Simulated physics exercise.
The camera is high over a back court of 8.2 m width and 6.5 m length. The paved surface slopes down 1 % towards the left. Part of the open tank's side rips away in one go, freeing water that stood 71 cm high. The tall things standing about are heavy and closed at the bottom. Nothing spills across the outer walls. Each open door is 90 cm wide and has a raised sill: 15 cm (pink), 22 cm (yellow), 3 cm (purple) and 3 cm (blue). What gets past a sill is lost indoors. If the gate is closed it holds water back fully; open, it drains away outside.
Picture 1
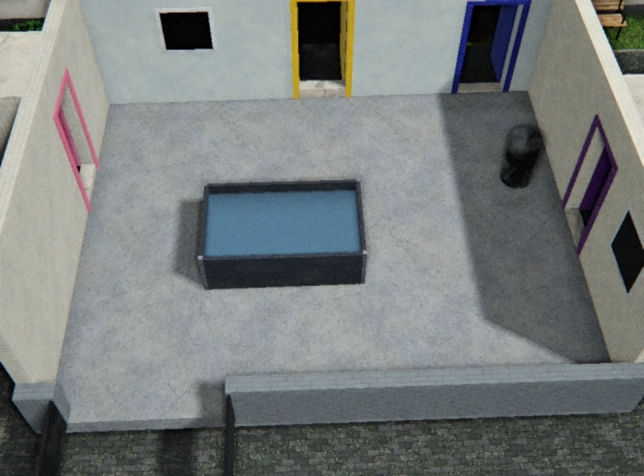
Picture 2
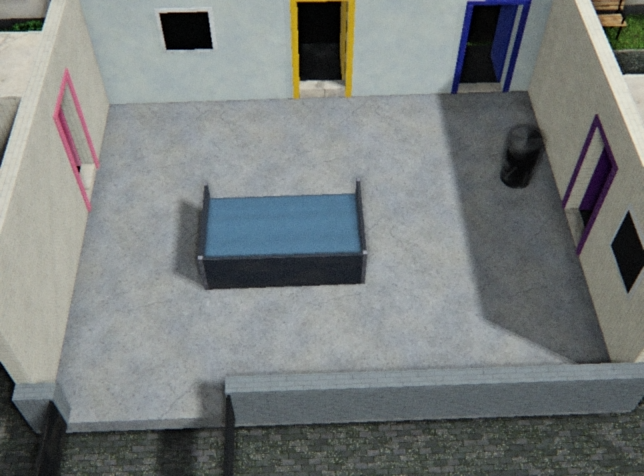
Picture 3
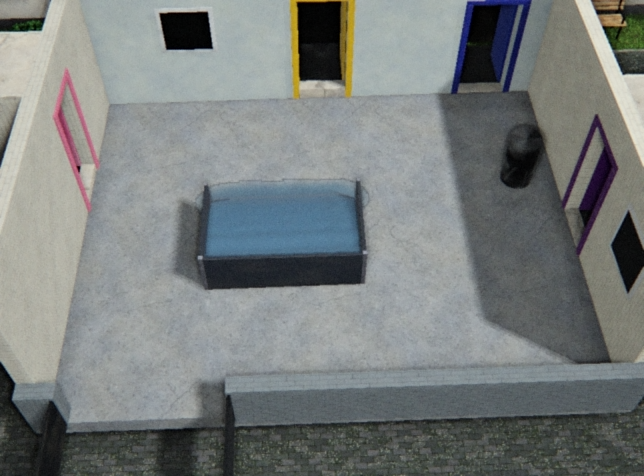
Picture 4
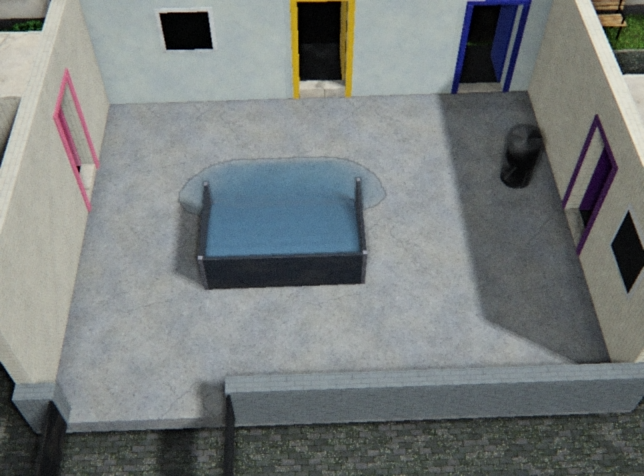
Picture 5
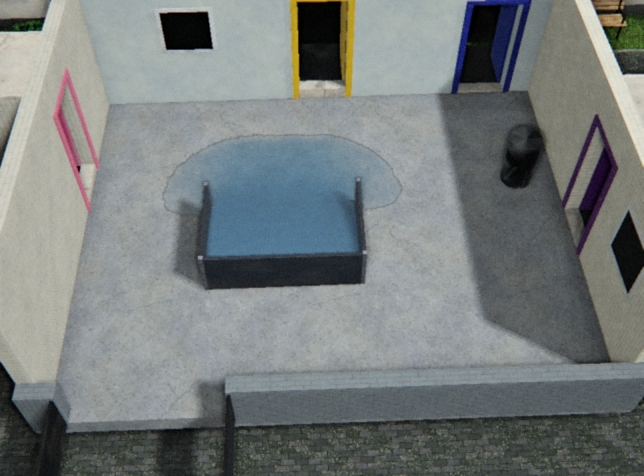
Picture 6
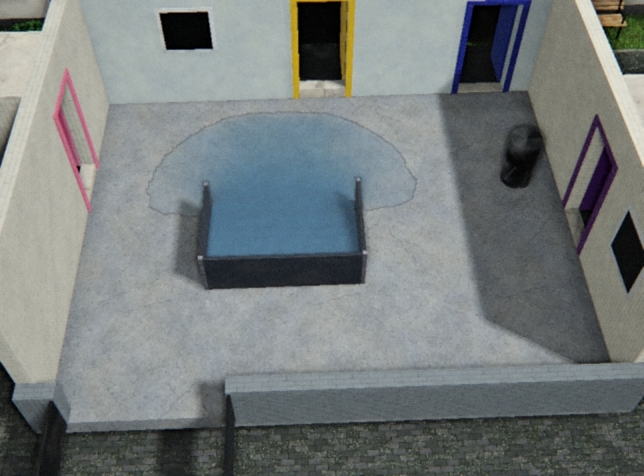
The footage shows a walled court with an open tank of still water; the tank's far side vanishes, and water pours out behind it, spreading across the pavement in a widening rounded sheet towards the back wall.
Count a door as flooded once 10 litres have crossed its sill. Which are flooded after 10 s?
The water let in: At the pink door it does not reach the limit; at the yellow door it passes the limit; at the purple door it keeps below the limit; at the blue door it goes over the limit.
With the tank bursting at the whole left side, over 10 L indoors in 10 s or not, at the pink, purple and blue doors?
Then: Pink past it, purple not over, blue not over.
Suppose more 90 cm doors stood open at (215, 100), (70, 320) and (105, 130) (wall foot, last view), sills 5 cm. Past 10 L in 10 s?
In that order: Above, under, over.
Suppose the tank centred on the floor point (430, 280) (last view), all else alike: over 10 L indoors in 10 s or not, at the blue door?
Against that limit: Blue above.
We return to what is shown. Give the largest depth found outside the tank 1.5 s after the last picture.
About 43 cm.
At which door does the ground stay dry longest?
Last comes the purple one.
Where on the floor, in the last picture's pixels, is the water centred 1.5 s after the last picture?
At about (272, 157).
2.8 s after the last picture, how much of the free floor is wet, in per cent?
Some 45 per cent of it.
Then, 0.7 s after the last picture water covers 30 % of the floor and is deepest (43 cm) near (266, 104); pink door not reached, yellow door 36 cm at the sill, 19 L in, purple door not reached, blue door not reached.
Then, 1.5 s after the last picture water covers 35 % of the floor and is deepest (43 cm) near (119, 109); pink door 3 cm at the sill, 0 L in, yellow door 31 cm at the sill, 65 L in, purple door not reached, blue door 5 cm at the sill, 0 L in.
Then, 2.8 s after the last picture water covers 45 % of the floor and is deepest (28 cm) near (109, 109); pink door 11 cm at the sill, 0 L in, yellow door 14 cm at the sill, 79 L in, purple door not reached, blue door 6 cm at the sill, 8 L in.
Then, 5.3 s after the last picture water covers 75 % of the floor and is deepest (14 cm) near (51, 408); pink door 11 cm at the sill, 0 L in, yellow door 6 cm at the sill, 80 L in, purple door 3 cm at the sill, 0 L in, blue door 7 cm at the sill, 32 L in.
Then, 9.3 s after the last picture water covers 90 % of the floor and is deepest (10 cm) near (51, 408); pink door 7 cm at the sill, 0 L in, yellow door 5 cm at the sill, 80 L in, purple door 1 cm at the sill, 1 L in, blue door 3 cm at the sill, 65 L in.
